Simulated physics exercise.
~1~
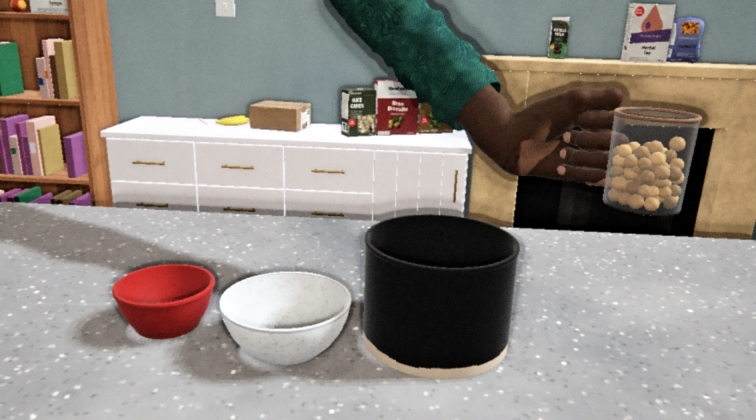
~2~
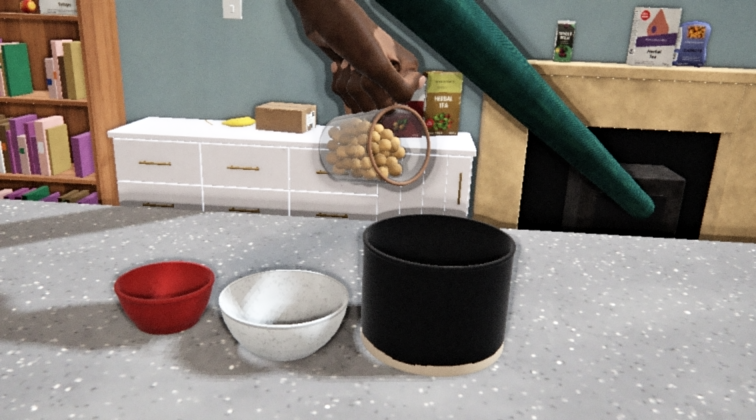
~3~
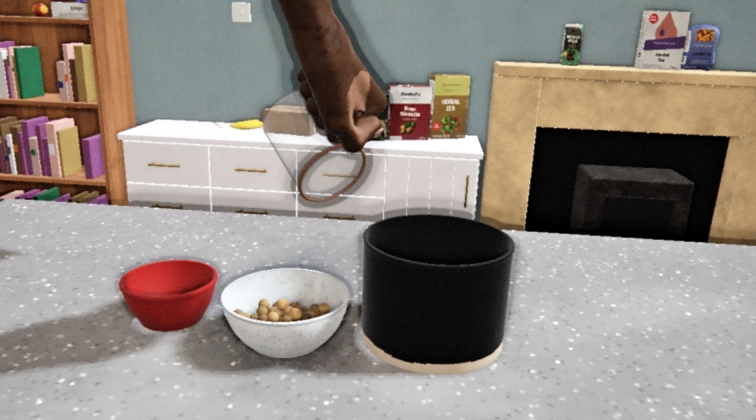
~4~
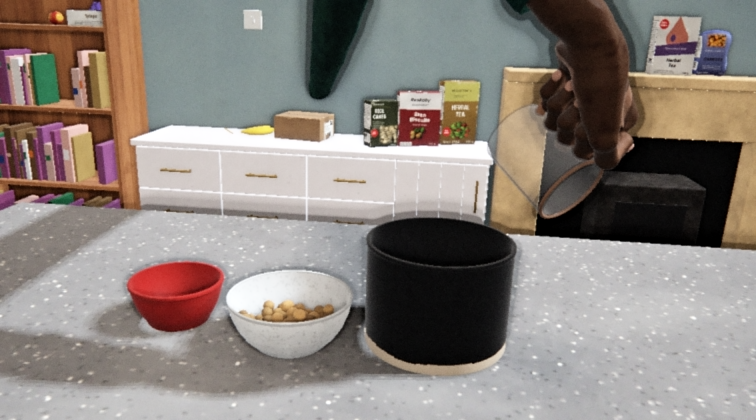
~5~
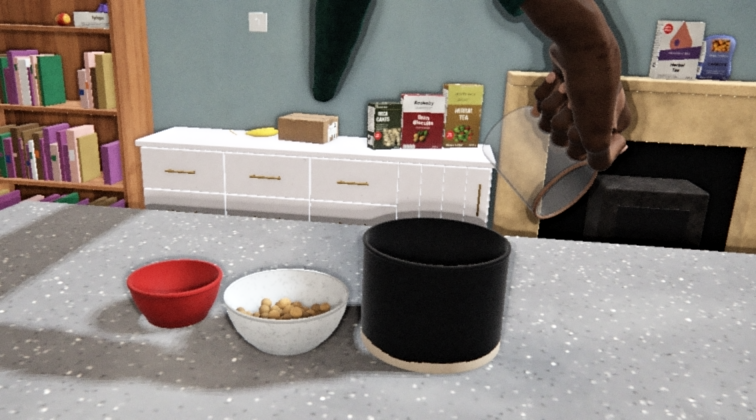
A dark-skinned arm in a green sleeve holds a clear cup of round wooden beads above a speckled grey counter, seen from the front and slightly above. On the counter stand a small red bowl at left, a white bowl beside it and a large black pot to the right, with bookshelves, white drawers and a fireplace behind. The hand carries the cup left while tipping it, and the beads drop into the white bowl. The emptied cup, still upside down, moves right past the pot and stops, leaving the beads resting in the white bowl.
